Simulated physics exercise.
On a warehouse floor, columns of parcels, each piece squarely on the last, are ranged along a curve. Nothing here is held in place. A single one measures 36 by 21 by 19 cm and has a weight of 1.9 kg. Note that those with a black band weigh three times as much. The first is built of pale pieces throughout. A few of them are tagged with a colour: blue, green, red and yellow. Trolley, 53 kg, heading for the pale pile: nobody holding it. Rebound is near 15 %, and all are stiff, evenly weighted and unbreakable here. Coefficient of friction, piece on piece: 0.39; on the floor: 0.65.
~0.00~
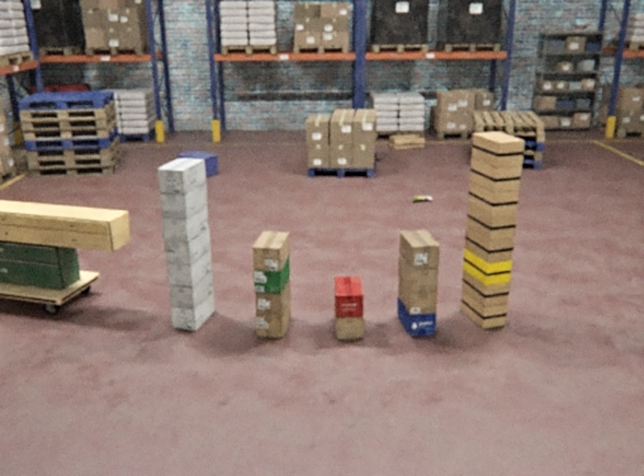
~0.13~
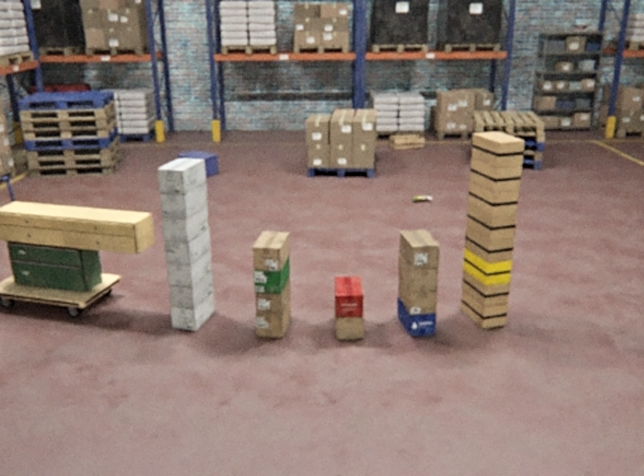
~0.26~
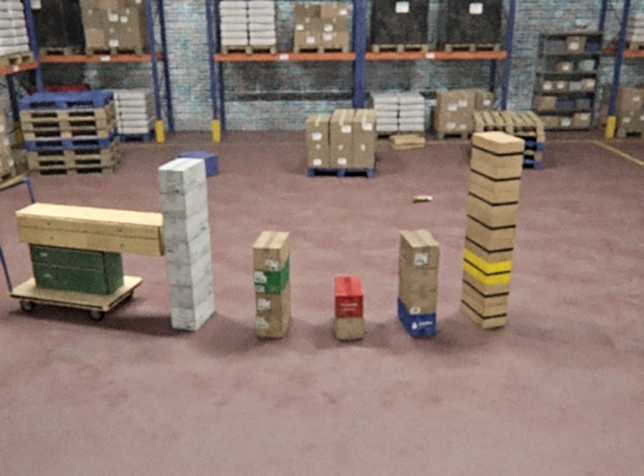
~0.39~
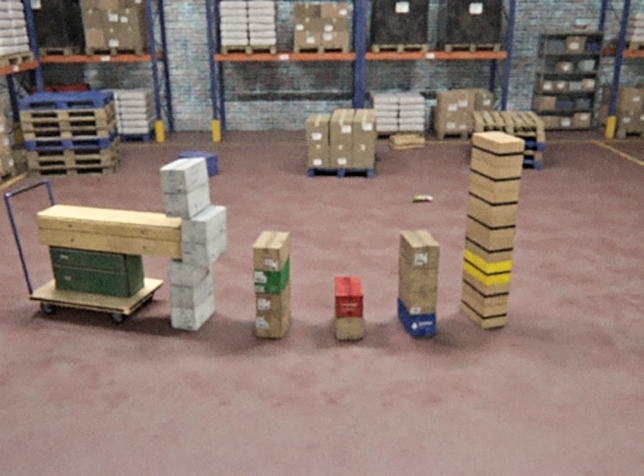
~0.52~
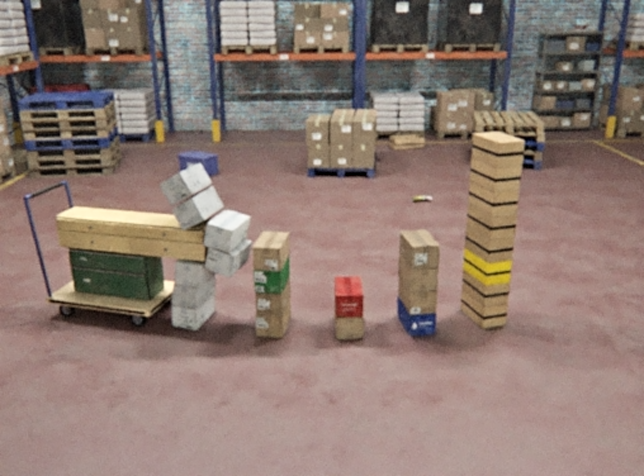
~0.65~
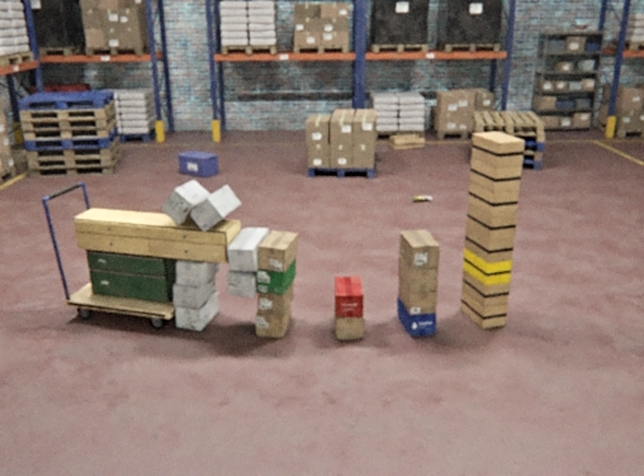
In a warehouse, a loaded cart rolls right and its planks knock apart a pale parcel column.
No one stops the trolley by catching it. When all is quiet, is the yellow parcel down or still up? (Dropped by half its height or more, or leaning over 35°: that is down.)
Still up.
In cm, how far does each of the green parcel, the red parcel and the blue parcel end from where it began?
Here green ends up 50 centimetres away, red 40 centimetres and blue 0 centimetres.
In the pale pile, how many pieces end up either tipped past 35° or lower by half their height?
4.
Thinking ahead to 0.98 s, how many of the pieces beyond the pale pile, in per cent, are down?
By then 15 %.
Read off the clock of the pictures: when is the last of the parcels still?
I'd put it around 2.5 seconds.
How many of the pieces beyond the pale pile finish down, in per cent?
Around 20 %.
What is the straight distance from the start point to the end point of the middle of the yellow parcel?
About 0 cm.
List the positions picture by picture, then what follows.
In the first frame (pixels give the middle of a visible side), load (102, 231) 50 cm short; yellow parcel (475, 266); red parcel (350, 307); green parcel (268, 282); none of the others has stirred.
In the second frame, load (127, 233) 27 cm short; yellow parcel (475, 266).
In the third frame, load (152, 235) 57 mm short; yellow parcel (475, 266).
In the fourth frame, load (175, 237) 14 cm in, top of the pale pile leaning 4°; yellow parcel (475, 266); none of the others has stirred.
In the fifth frame, load (197, 240) 33 cm in, top of the pale pile leaning 30°; yellow parcel (475, 266); none of the others has stirred.
In the sixth frame, load (219, 241) 50 cm in, top of the pale pile leaning 51°; yellow parcel (475, 266); green parcel (271, 283) 41 mm from its place; red parcel (350, 307); movement in 3 of them.
After 0.76 s, 3 of the pale pile down; none of the 18 other parcels down, 4 disturbed; yellow parcel unmoved; green parcel 7° from how it stood.
After 0.98 s, 3 of the pale pile down; 3 of the 18 other parcels down; yellow parcel unmoved; green parcel 46° from how it stood, 12 cm lower.
After 1.44 s, 4 of the pale pile down; 4 of the 18 other parcels down; yellow parcel unmoved; red parcel on its side.
In the end (2.7 s), 4 of the pale pile down; 4 of the 18 other parcels down; yellow parcel unmoved; red parcel on its side; green parcel 54° from how it stood, 21 cm lower. From the last view, middles, yellow parcel near (487, 265), red parcel near (388, 319).
